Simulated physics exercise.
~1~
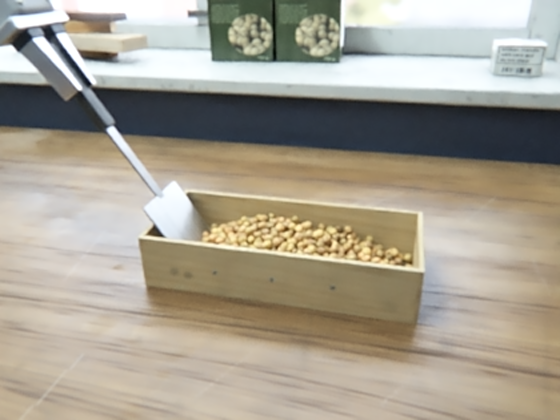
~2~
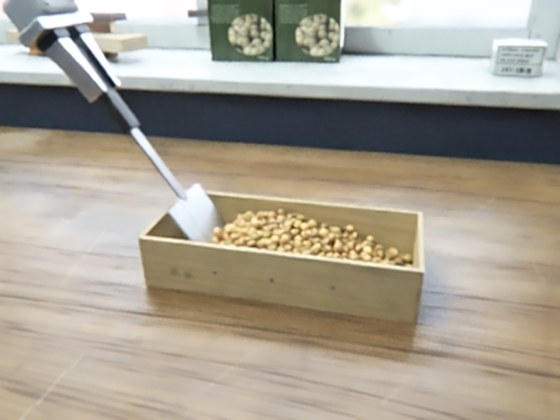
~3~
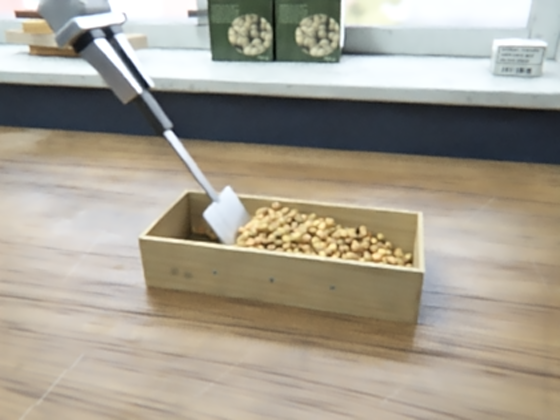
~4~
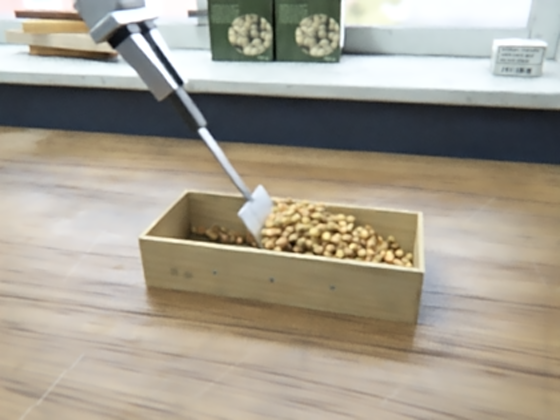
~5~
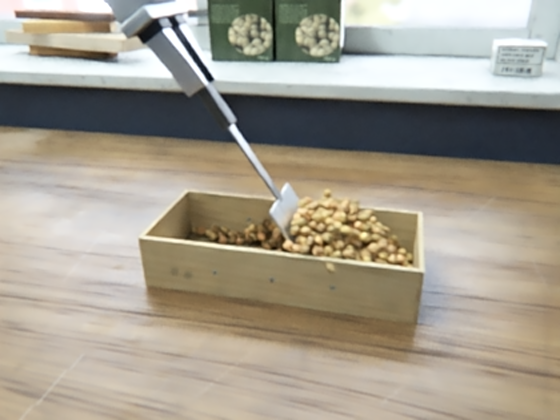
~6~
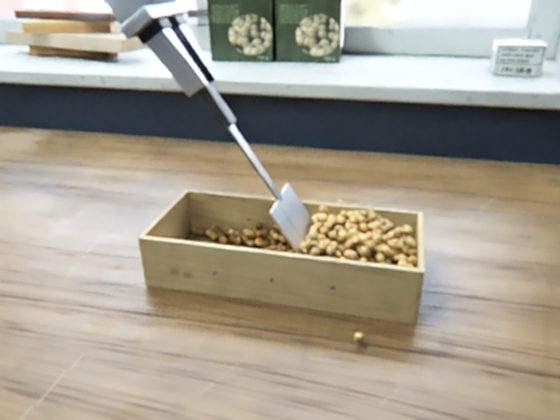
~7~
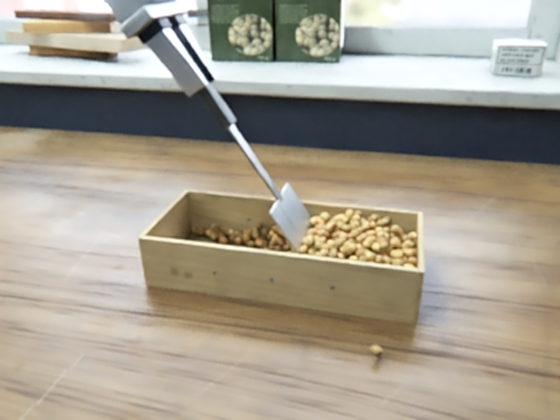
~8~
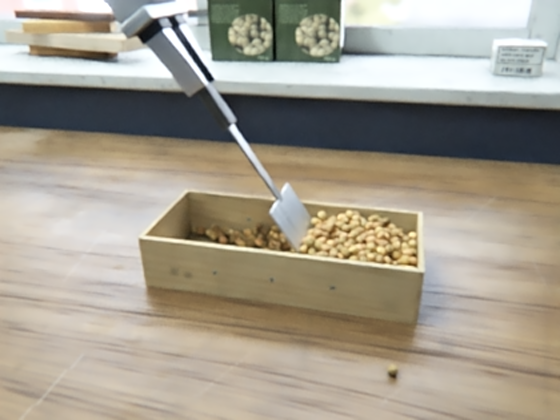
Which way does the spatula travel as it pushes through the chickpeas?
The spatula travels to the right, starting near the left end of the wooden box and stopping a little past its middle.
A grey robot arm holds a pale, flat-bladed spatula at the left end of an open wooden box, which sits on a brown wood-grain table seen from the front and slightly above. The box is partly filled with small tan chickpeas, and green boxes stand on a white windowsill behind. The blade sweeps right through the box, pushing the chickpeas into a growing heap and leaving a thin scatter behind it. Just past the middle it stops, and the heap settles. A stray chickpea drops in front and rolls towards the lower right, while nearly all the others remain in the box.
